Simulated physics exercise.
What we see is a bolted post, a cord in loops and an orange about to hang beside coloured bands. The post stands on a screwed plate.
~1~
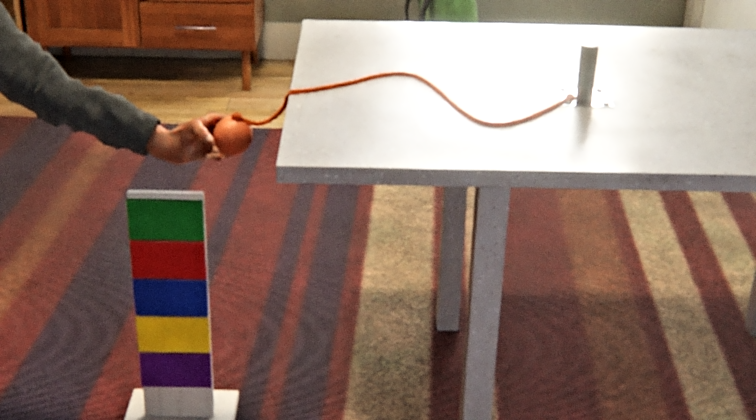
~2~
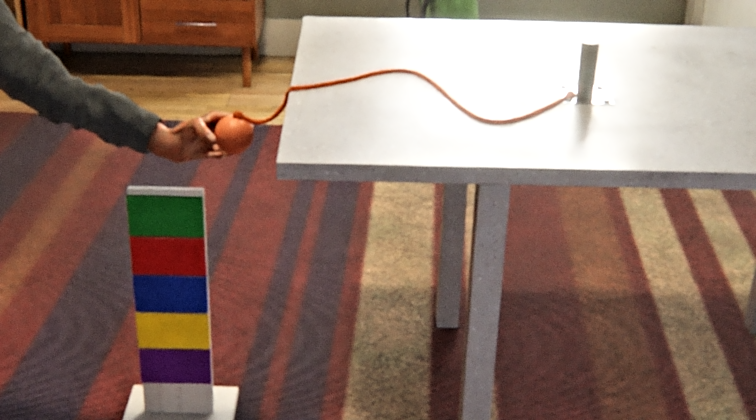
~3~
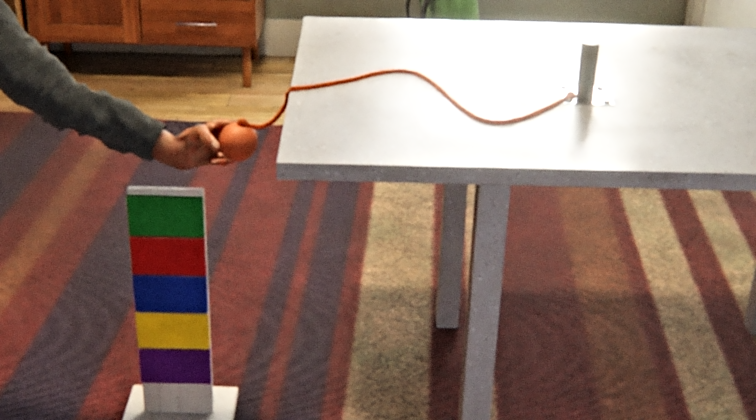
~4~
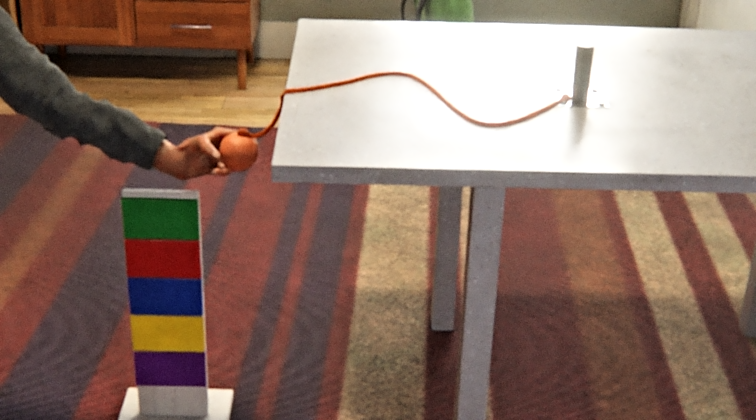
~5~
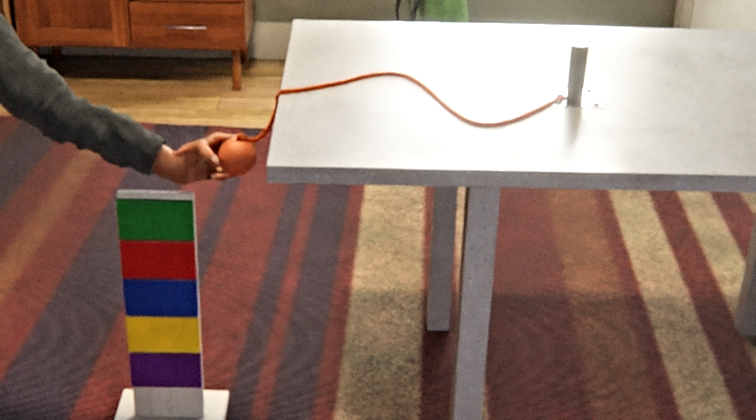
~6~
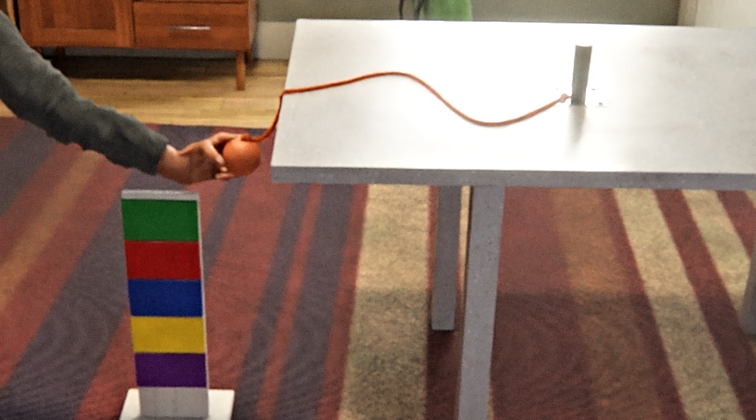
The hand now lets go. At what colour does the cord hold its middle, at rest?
Its middle rests at the blue band.
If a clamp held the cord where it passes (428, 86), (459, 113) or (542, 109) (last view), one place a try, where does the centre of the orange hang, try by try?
Near (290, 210), (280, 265) and (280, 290).
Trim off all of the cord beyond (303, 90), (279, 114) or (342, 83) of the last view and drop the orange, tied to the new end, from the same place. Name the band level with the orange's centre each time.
Taking them in turn: Green; red; higher than all five.
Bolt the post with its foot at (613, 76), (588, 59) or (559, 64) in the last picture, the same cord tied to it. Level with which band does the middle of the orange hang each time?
Taking them in turn: Red; red; blue.
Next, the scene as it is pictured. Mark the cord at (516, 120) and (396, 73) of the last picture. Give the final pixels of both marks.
About (476, 96), and the other about (282, 106).
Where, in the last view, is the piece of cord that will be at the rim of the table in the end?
That spot is around (396, 73).
Soon after, orange near (250, 301); level with blue.
After that, orange near (316, 292); level with blue.
And then, orange near (268, 298); level with blue.
In the end, orange near (282, 303); level with blue. The blue one.
